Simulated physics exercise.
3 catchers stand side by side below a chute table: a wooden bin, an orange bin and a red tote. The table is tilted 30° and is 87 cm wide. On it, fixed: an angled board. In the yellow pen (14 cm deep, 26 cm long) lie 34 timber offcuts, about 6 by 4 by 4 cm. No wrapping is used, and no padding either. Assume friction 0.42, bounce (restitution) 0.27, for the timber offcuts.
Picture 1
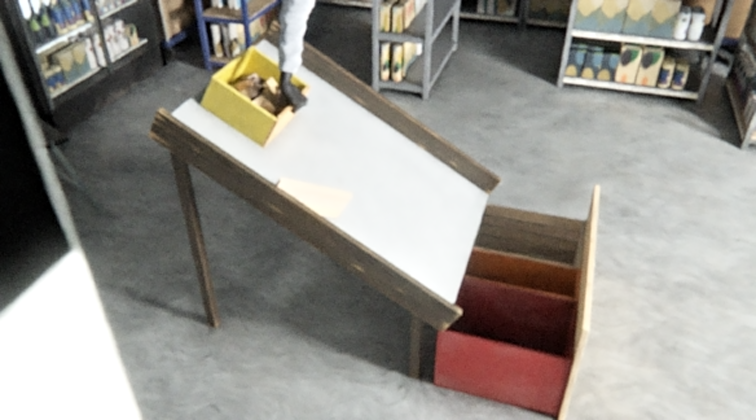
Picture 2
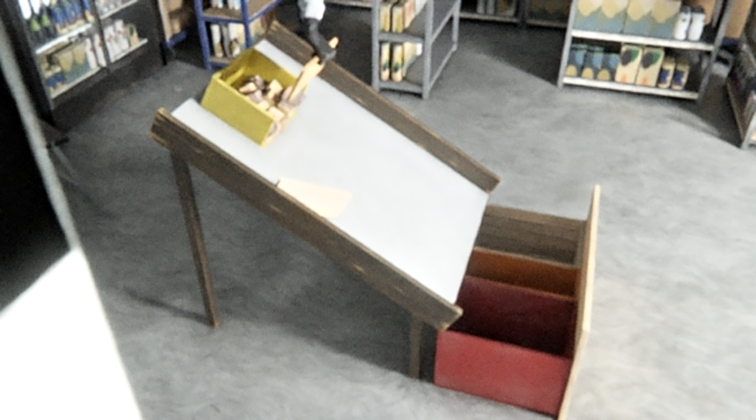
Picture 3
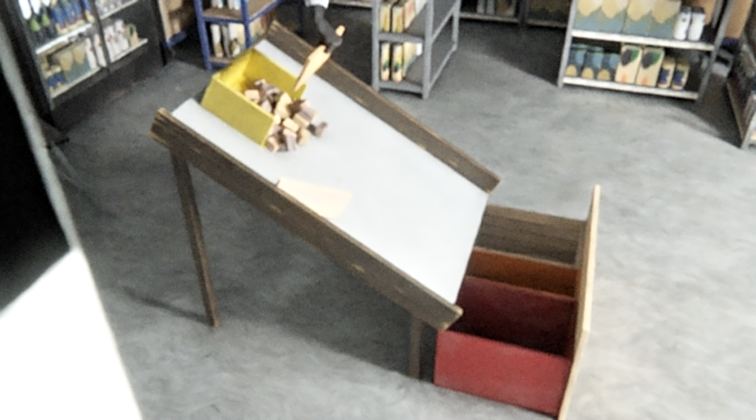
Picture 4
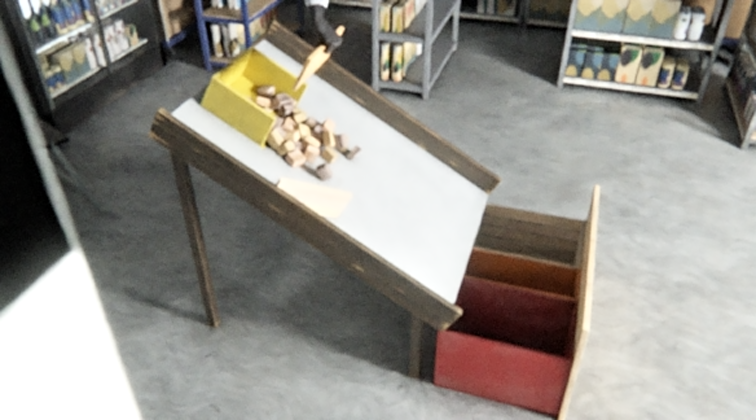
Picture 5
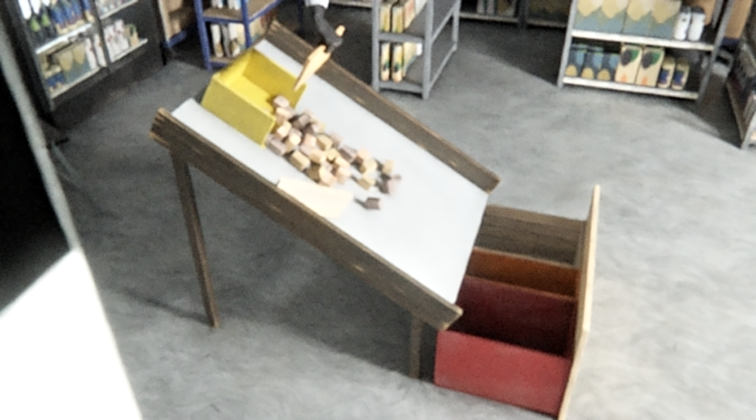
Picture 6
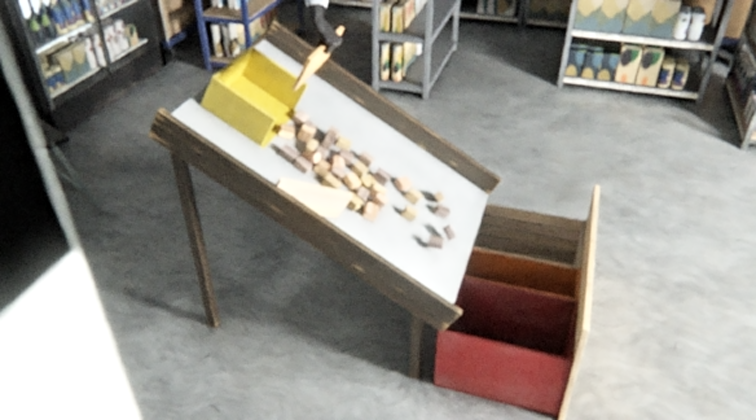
The video shows a robotic or gloved hand at a yellow pen atop an angled board drawing back a small piece at its side, then wooden blocks sliding out and spreading down the slope above the bins, leaving the pen empty.
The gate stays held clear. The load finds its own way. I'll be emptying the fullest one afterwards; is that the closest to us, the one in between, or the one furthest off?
Most likely the mid one gets the most.
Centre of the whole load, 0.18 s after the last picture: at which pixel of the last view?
Load centre: About (394, 203).
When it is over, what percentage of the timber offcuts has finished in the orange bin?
Somewhere close to 55 per cent, I reckon.
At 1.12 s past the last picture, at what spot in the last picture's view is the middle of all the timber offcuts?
Estimated centre in the last picture: (540, 329).
Then, 0.18 s after the last picture, 1 in the wooden bin, 1 in the orange bin, 30 on the slope and 2 in the air.
Then, 0.40 s after the last picture, 4 in the wooden bin, 5 in the orange bin, 2 in the red tote, 18 on the slope and 5 in the air.
Then, 0.72 s after the last picture, 6 in the wooden bin, 16 in the orange bin, 8 in the red tote and 4 in the air.
Outcome (1.12 s after the last picture), 7 in the wooden bin, 19 in the orange bin and 8 in the red tote.
